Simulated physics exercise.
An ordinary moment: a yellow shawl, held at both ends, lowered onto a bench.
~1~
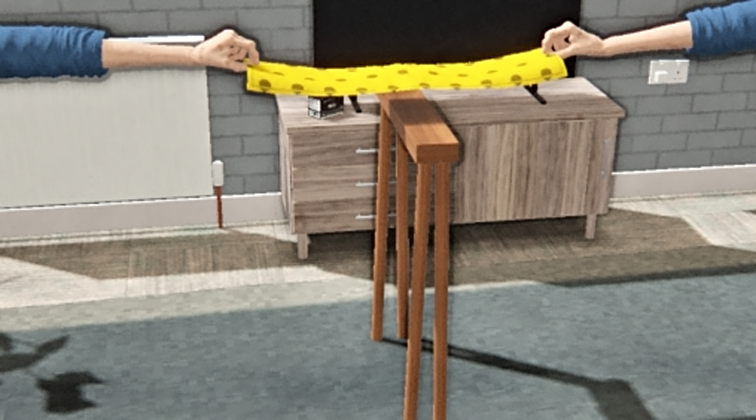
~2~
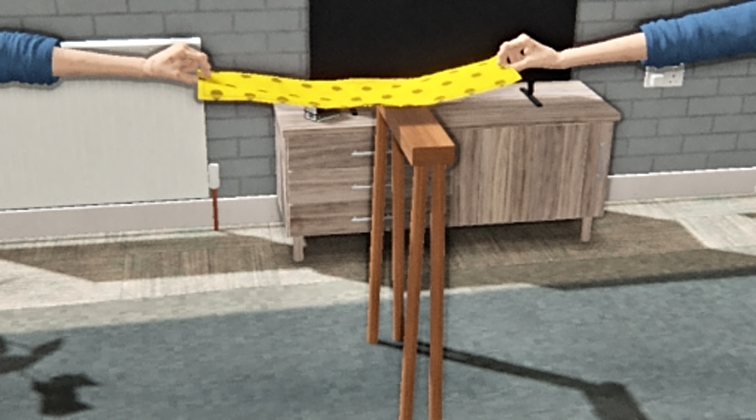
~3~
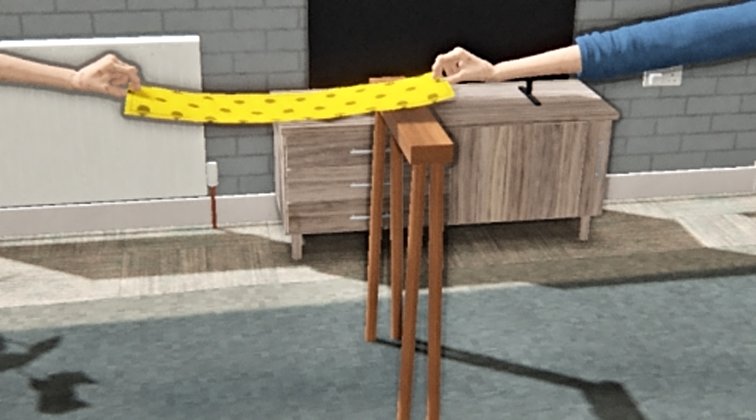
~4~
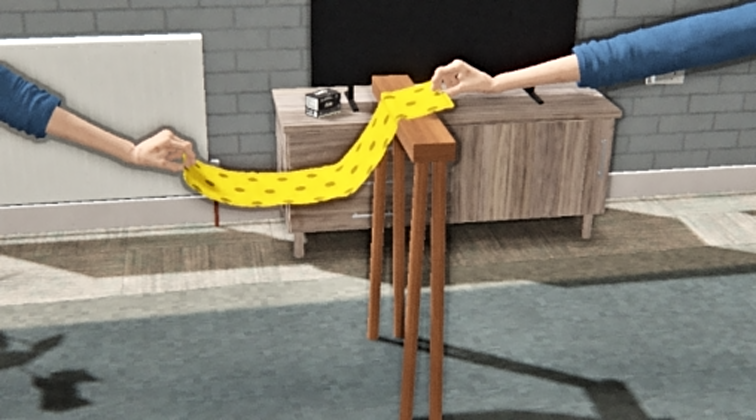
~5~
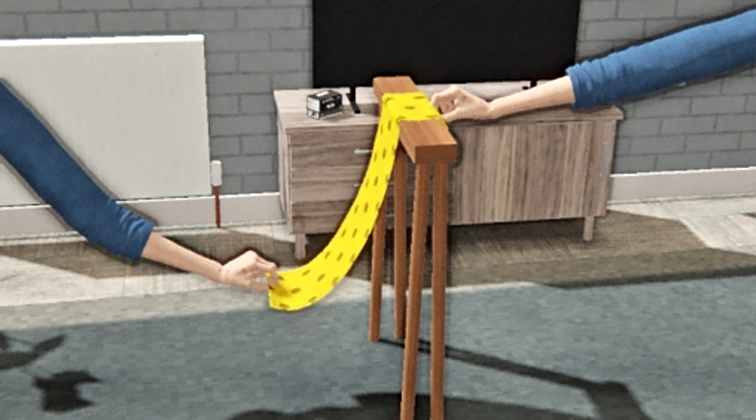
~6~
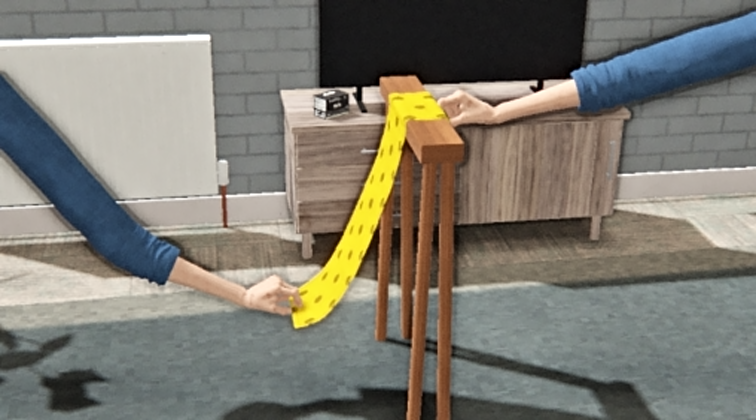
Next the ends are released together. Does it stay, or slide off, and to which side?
Outcome: The yellow shawl falls on the left side.
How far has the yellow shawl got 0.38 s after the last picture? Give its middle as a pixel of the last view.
Around (364, 310).
Then, 0.38 s after the last picture, shawl clear of the top and falling near (364, 310).
Then, 0.64 s after the last picture, shawl in a heap on the floor near (365, 382).
At rest, shawl in a heap on the floor near (366, 384). The yellow shawl drops leftwards.
